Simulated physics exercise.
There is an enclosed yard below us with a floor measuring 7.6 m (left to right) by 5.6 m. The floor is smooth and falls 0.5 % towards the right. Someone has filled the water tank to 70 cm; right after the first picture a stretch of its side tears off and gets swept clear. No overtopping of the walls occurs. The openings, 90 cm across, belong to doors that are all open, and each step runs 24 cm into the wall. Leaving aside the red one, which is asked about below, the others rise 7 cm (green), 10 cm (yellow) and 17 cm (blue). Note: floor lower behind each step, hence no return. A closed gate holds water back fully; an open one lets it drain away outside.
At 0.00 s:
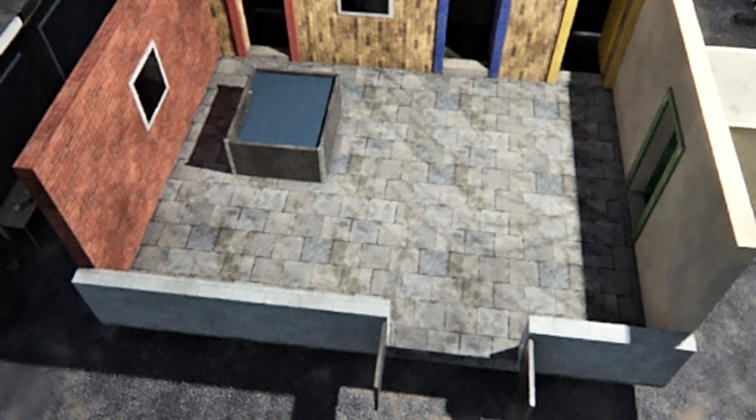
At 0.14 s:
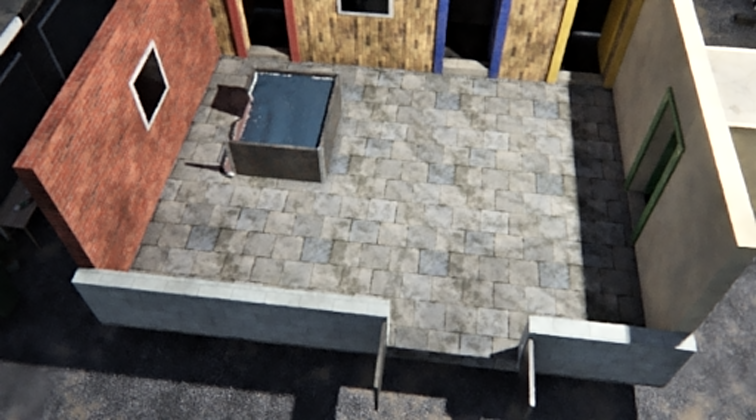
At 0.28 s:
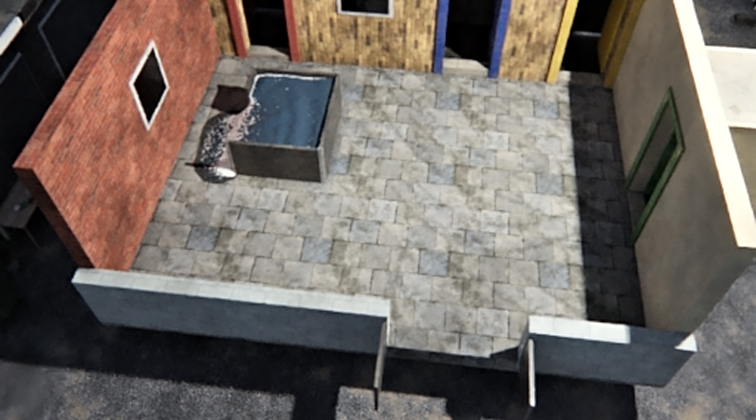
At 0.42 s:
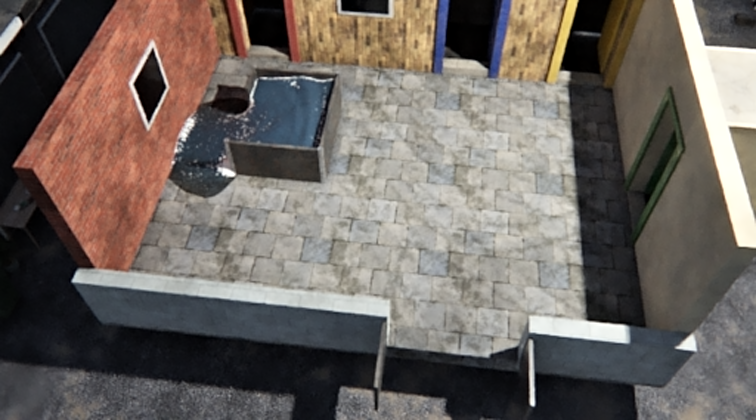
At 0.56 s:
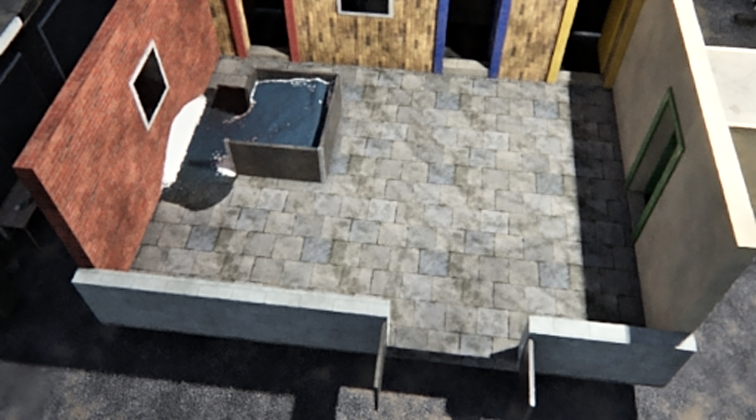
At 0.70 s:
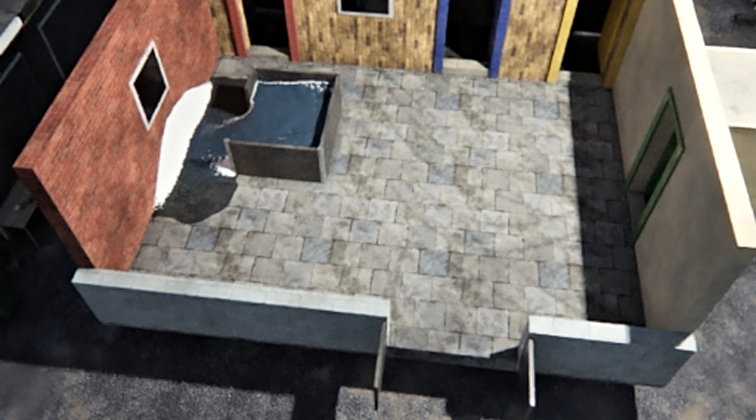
In a small walled yard paved with grey stone, a square tank of dark water stands near the red brick wall. Its left side breaks open, and water pours through the gap, spreading across the floor to the brick wall, foaming white along it while a dark pool widens toward the viewer.
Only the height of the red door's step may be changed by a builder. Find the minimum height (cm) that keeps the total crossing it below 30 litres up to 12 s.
The minimum is roughly 16 cm.
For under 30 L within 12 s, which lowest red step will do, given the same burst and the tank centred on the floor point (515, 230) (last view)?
9.0 cm or thereabouts.
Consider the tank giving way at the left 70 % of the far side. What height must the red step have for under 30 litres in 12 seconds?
It should stand roughly 32 cm high.
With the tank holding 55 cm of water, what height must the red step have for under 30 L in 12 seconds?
About 11.5 cm.
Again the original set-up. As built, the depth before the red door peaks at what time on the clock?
Crest at t of about 2.0 s.
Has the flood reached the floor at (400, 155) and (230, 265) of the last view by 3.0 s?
First untouched, then soaked.
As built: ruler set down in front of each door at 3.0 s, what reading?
At the green door the depth is 0 cm, at yellow 0 cm, at blue 0 cm and at red 17 cm.
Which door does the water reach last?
That would be the green door.
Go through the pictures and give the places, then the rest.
The first frame shows the water tank at (286, 110) is whole and still, 70 cm deep; the red door at (263, 15) is dry.
In the second frame, water pours out at (244, 137) and has run 0.3 m, to a hidden place; about 10 cm deep outside, 70 cm at the back.
In the third frame, the front is at (203, 146), 0.7 m from the gap at (244, 138); 1.0 m2 of floor is wet, 69 cm left at the back.
In the fourth frame, the gap is at (245, 139), the front 1.1 m out at (171, 173); the back of the water tank holds 61 cm.
In the fifth frame, water pours out at (245, 139) and has run 1.3 m, to (162, 194); about 11 cm deep outside, 60 cm at the back.
In the sixth frame, water pours out at (245, 139) and has run 1.5 m, to (154, 212); about 12 cm deep outside, 57 cm at the back; the red door at (263, 15), 2.4 m from the gap, is still 1.2 m from the nearest water.
After 1.4 s water covers 15 % of the floor, deepest (46 cm) near (192, 148); 5 cm at the red door, 0 litres in over its 10 cm step.
After 3.0 s water covers 35 % of the floor, deepest (24 cm) near (122, 288); 17 cm at the red door, 57 litres in over its 10 cm step.
After 12.0 s water covers 95 % of the floor, deepest (8 cm) near (615, 114); 4 cm at the red door, 90 litres in over its 10 cm step.
At the red door as built, the water arrived by 1.4 s and peaked near 20 cm at 2.0 s.
With a step of 12.5 cm, 58 litres would have come in within the 12 s; with 20 cm, 9 litres. So under 30 litres takes about 16 cm.
